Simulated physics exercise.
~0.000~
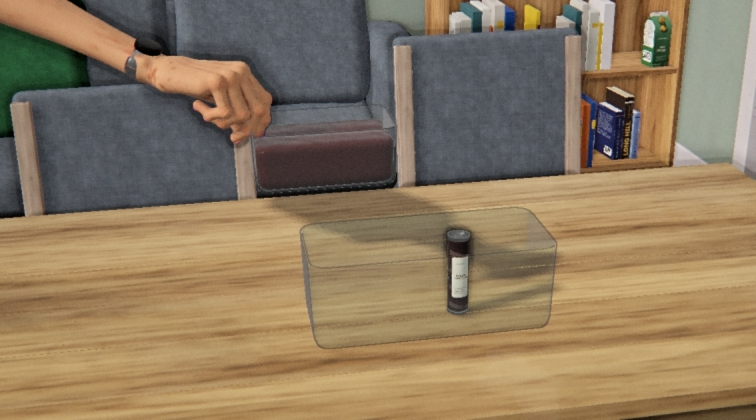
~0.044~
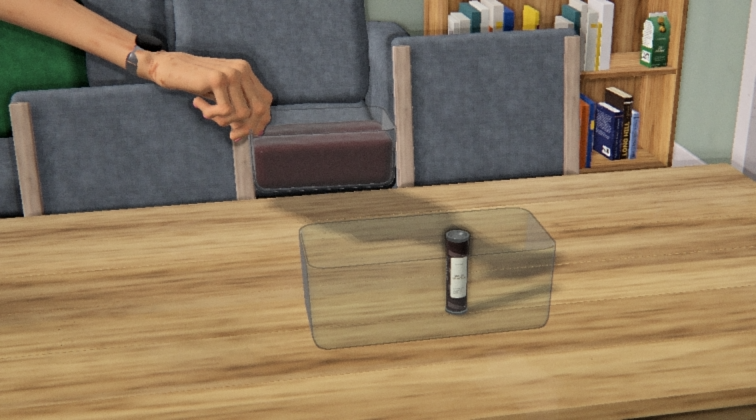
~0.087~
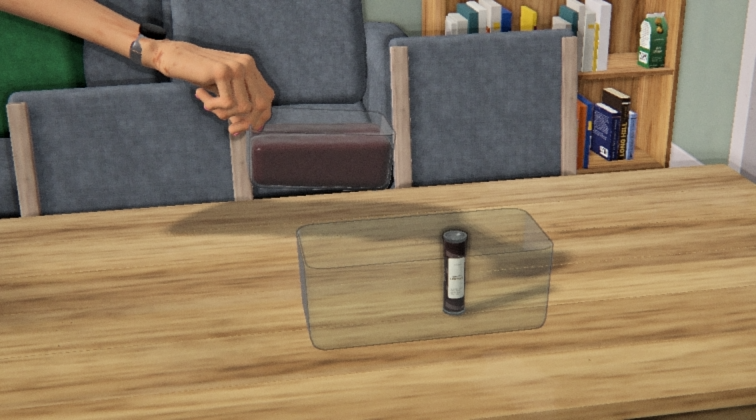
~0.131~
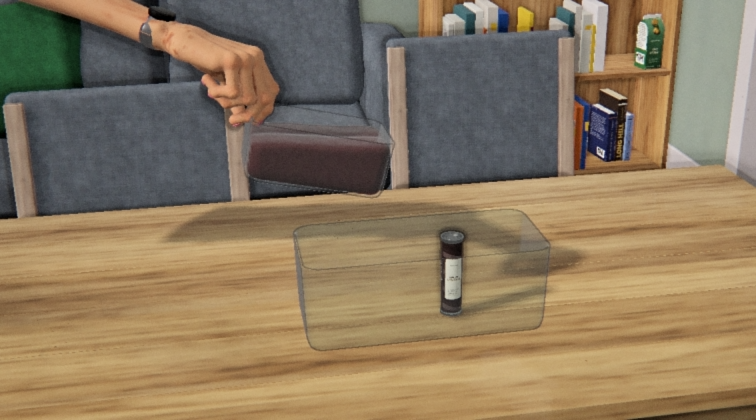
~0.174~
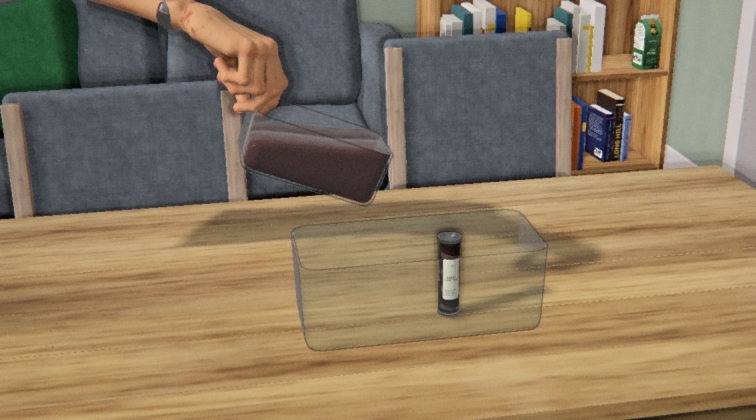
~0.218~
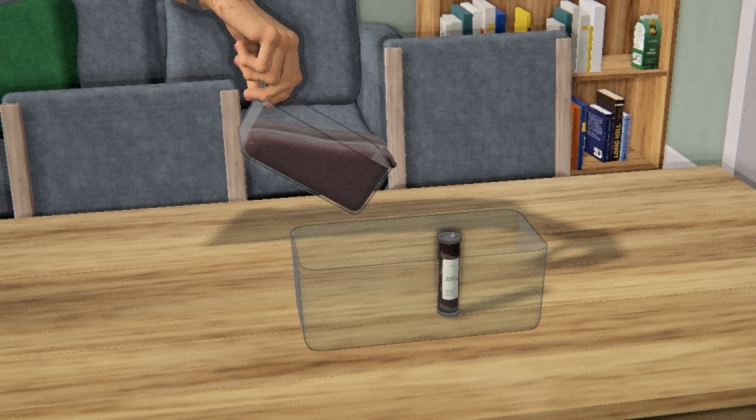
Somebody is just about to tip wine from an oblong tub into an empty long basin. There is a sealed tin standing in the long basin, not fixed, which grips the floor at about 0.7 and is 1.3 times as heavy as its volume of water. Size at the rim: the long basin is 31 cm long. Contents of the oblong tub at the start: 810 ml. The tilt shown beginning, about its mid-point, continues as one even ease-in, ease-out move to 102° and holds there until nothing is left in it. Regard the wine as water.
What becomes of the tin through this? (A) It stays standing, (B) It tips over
B.
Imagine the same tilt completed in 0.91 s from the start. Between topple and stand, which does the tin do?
Result: Tin upright.
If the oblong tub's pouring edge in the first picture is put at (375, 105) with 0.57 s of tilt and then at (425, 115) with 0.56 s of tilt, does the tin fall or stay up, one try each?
Trial 1 - tin stays standing; trial 2 - tin stays standing.
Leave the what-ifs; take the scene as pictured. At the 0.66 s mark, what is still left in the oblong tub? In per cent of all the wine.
3 per cent or thereabouts.
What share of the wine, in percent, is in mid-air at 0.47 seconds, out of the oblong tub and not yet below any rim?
At that moment, about 38 percent.
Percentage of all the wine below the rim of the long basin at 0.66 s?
Some 86 percent of the total.
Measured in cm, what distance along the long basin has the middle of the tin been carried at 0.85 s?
About 0 cm.
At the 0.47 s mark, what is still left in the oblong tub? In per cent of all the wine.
14 %.
Then, 0.47 s in, the tilt is 96° and 15 per cent is still to pour; the tin stands where it began.
Then, 0.66 s in, the tilt is 102° and 3 per cent is still to pour; the tin leans 10°.
Then, 0.85 s in, the tilt is 102° and 0 per cent is still to pour; the tin leans 10°.
Then, 1.06 s in, the tilt is 102° and 0 per cent is still to pour; the tin leans 56°.
Finally, the tin lies on its side.
